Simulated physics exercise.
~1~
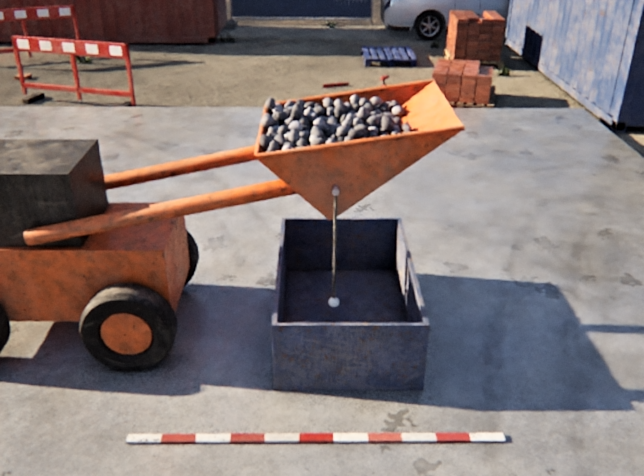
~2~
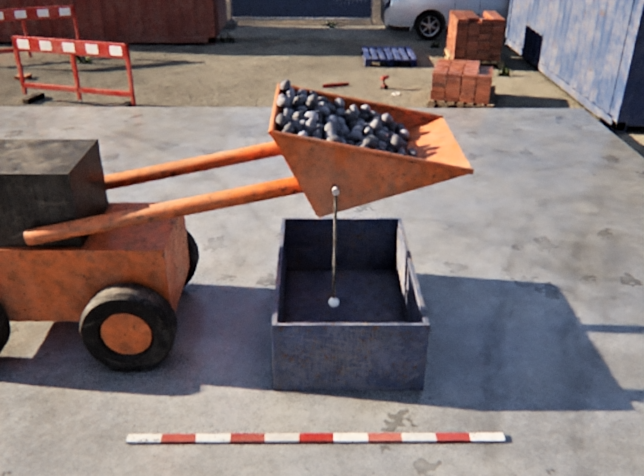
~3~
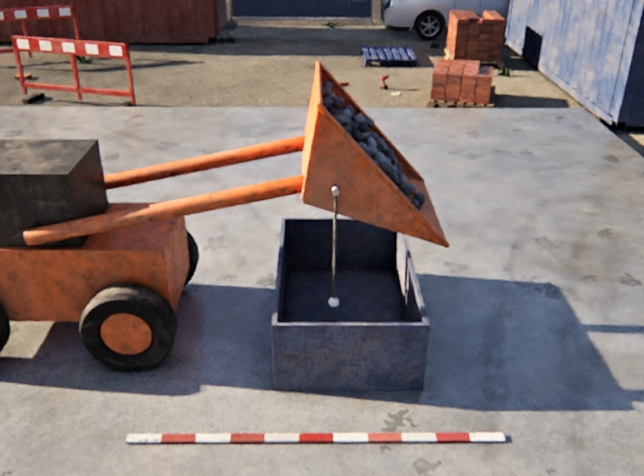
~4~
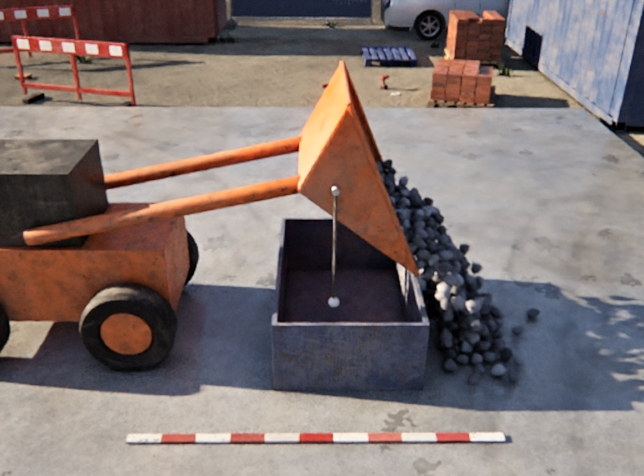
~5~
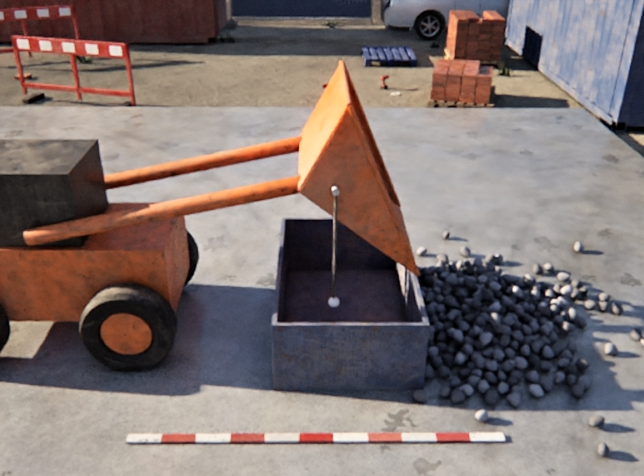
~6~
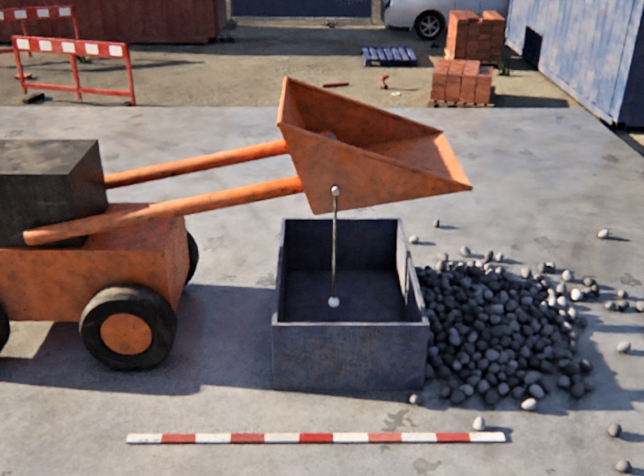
The footage shows an orange loader tipping its bucket of dark rounded stones to the right above an open bin, and the stones slide out past the bin's right side. They spread in a heap on the concrete beside it, and the emptied bucket swings partway back up.
